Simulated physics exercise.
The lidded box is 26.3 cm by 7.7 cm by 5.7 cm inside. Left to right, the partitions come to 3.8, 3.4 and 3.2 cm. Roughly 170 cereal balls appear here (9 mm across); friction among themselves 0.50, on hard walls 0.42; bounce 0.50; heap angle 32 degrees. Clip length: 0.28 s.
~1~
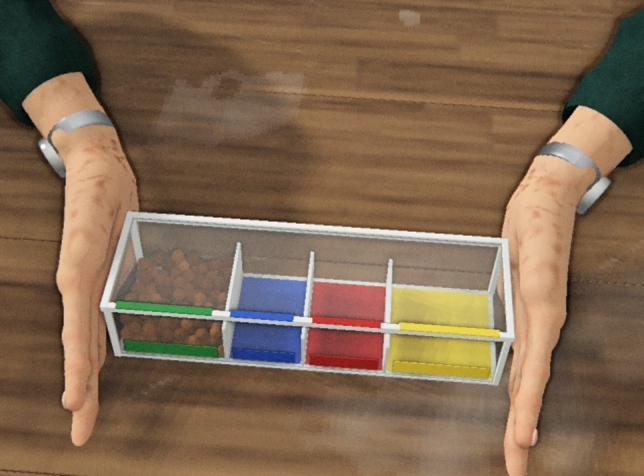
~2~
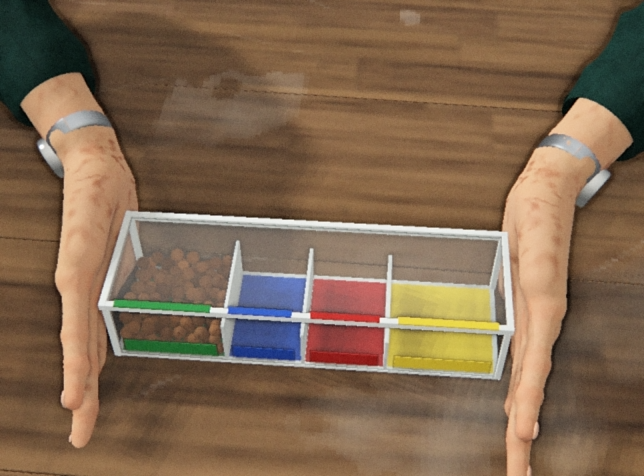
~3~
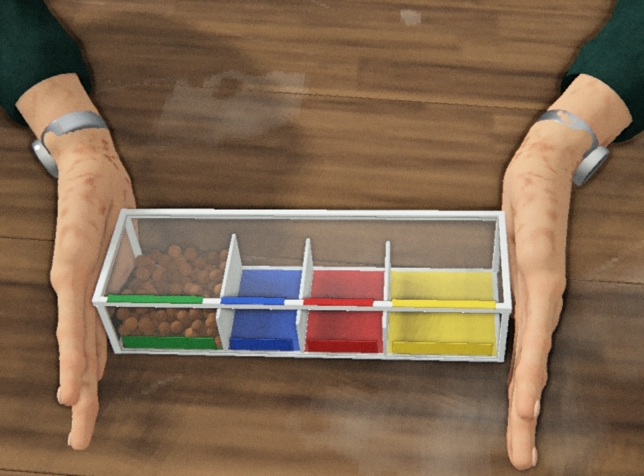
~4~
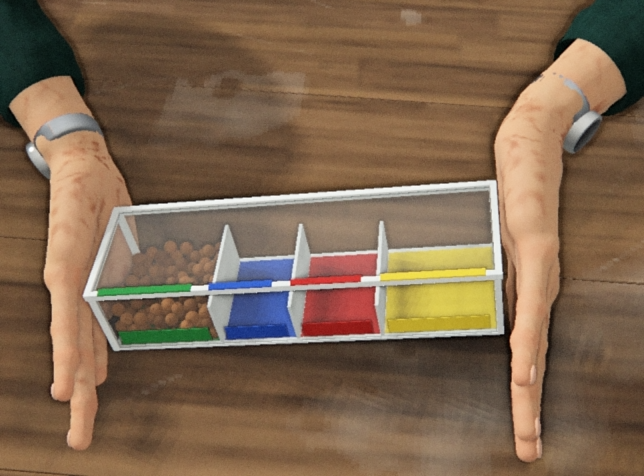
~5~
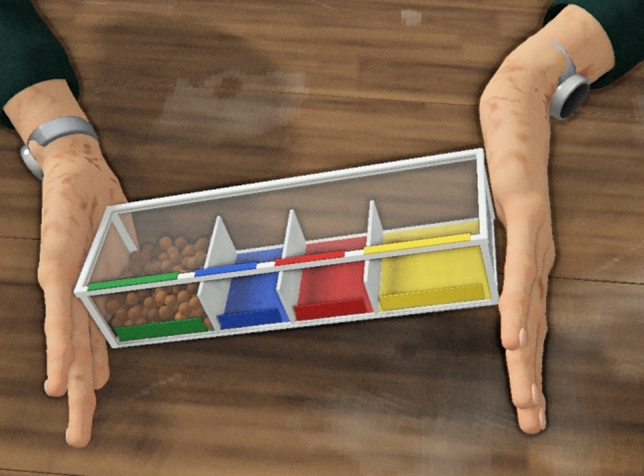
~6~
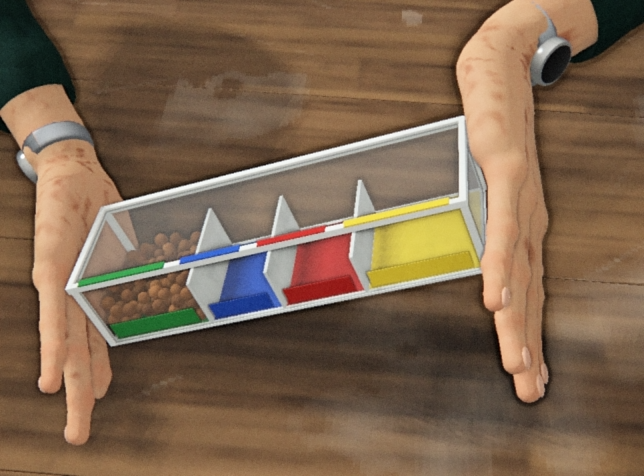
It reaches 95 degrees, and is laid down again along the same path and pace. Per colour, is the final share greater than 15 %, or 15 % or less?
Red compartment: 15 % or less, blue compartment: 15 % or less, green compartment: Greater than 15 %, yellow compartment: 15 % or less.
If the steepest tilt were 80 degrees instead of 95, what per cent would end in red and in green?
Shares: Red 0, green 100, per cent.
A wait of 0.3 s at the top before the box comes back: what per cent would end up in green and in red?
In that case green keeps 100% and red keeps 0%.
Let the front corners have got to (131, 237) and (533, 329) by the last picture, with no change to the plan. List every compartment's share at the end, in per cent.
Final per cent - red: 0; blue: 5; green: 60; yellow: 30.
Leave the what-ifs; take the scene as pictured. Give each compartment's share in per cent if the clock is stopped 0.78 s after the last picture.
Red 0 %, blue 0 %, green 100 %, yellow 0 %.
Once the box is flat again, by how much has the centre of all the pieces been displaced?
Around 1.0 centimetres.
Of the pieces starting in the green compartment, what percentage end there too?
Some 100 per cent.
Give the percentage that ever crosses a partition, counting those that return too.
I'd put it at some 0 percent of the pieces.
Then, 0.78 s after the last picture, tilt 94 degrees; green 100 %.
Then, 1.30 s after the last picture, tilt 40 degrees; green 100 %.
Then, 1.88 s after the last picture, tilt 0 degrees; green 100 %.
In the end, red 0 %, blue 0 %, green 100 %, yellow 0 %.
